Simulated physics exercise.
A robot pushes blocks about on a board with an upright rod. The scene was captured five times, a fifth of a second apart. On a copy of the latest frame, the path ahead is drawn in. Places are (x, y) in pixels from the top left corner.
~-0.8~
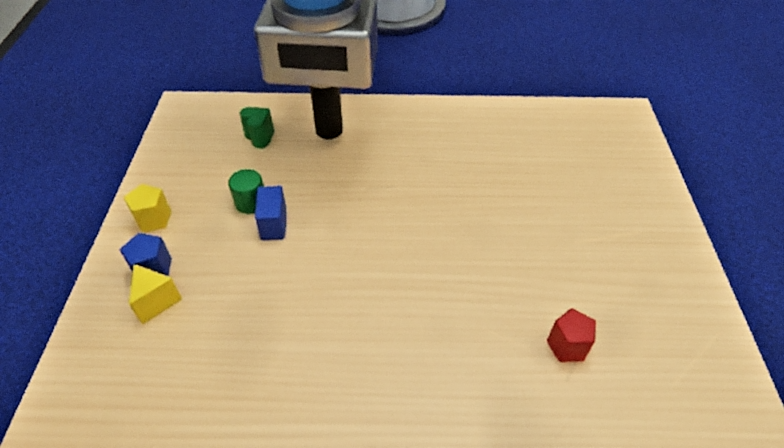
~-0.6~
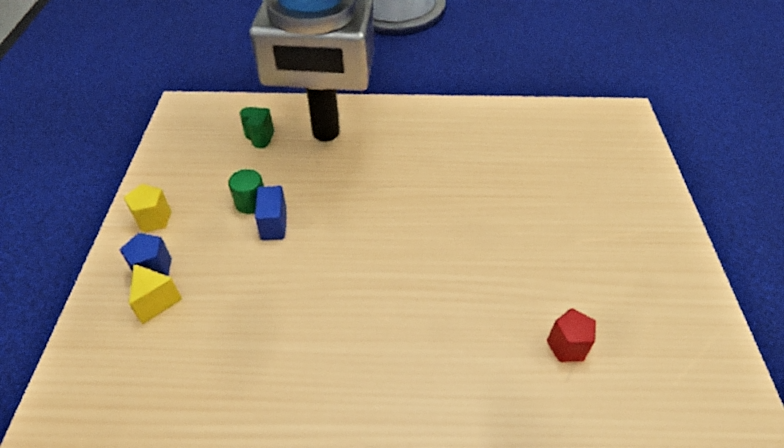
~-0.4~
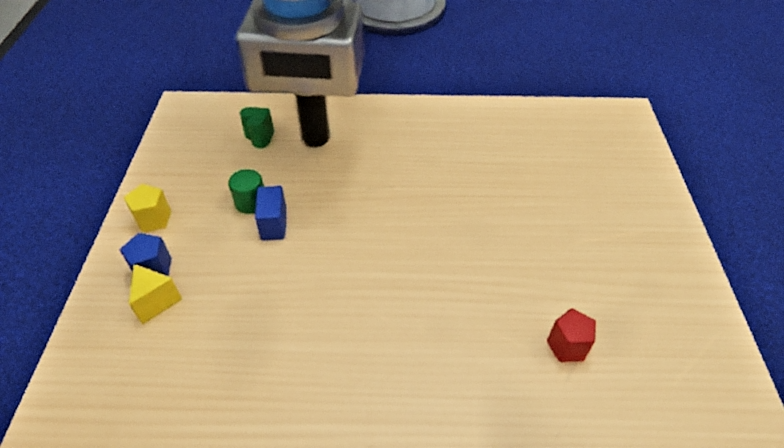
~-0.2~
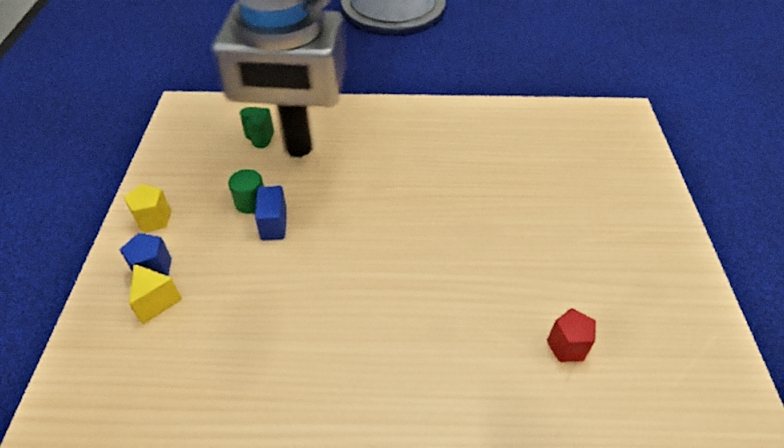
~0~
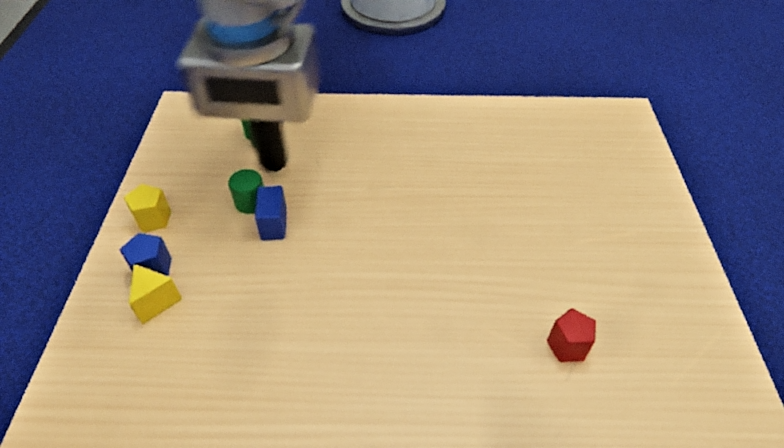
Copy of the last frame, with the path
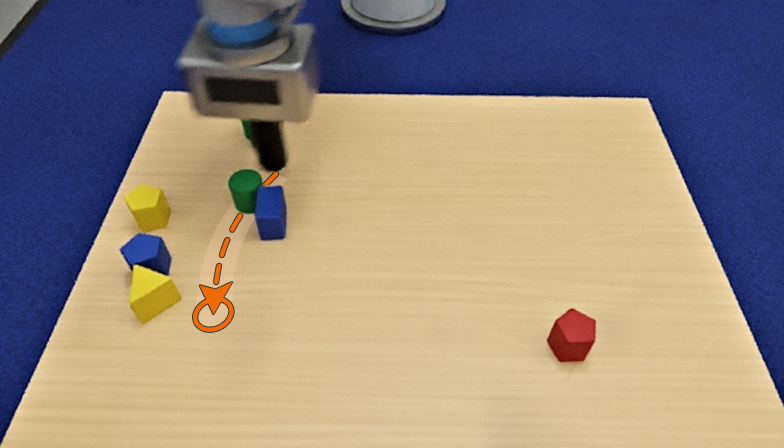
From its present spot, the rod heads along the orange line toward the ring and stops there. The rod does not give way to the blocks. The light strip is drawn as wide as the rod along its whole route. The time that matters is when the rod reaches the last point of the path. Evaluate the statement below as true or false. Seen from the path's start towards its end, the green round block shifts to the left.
That is false.
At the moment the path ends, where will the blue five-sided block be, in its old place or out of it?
It holds its position.
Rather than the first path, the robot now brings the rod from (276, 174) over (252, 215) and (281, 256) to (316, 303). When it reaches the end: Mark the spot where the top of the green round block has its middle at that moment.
At roughly (220, 217).
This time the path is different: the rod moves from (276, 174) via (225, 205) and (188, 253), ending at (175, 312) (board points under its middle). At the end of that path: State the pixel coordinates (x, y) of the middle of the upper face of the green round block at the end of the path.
The middle of its upper face will lie at (221, 218).
Path on the board, from (276, 174) by way of (243, 212) and (221, 259) to (213, 314).
On the path given first. One third of the way, rod (240, 202); green round block (216, 212).
Two thirds of the way, rod (217, 250); green round block (178, 254).
At the end, rod (209, 305); blue five-sided block in place; yellow triangular block (139, 285); green round block (169, 264); blue oblong block in place.
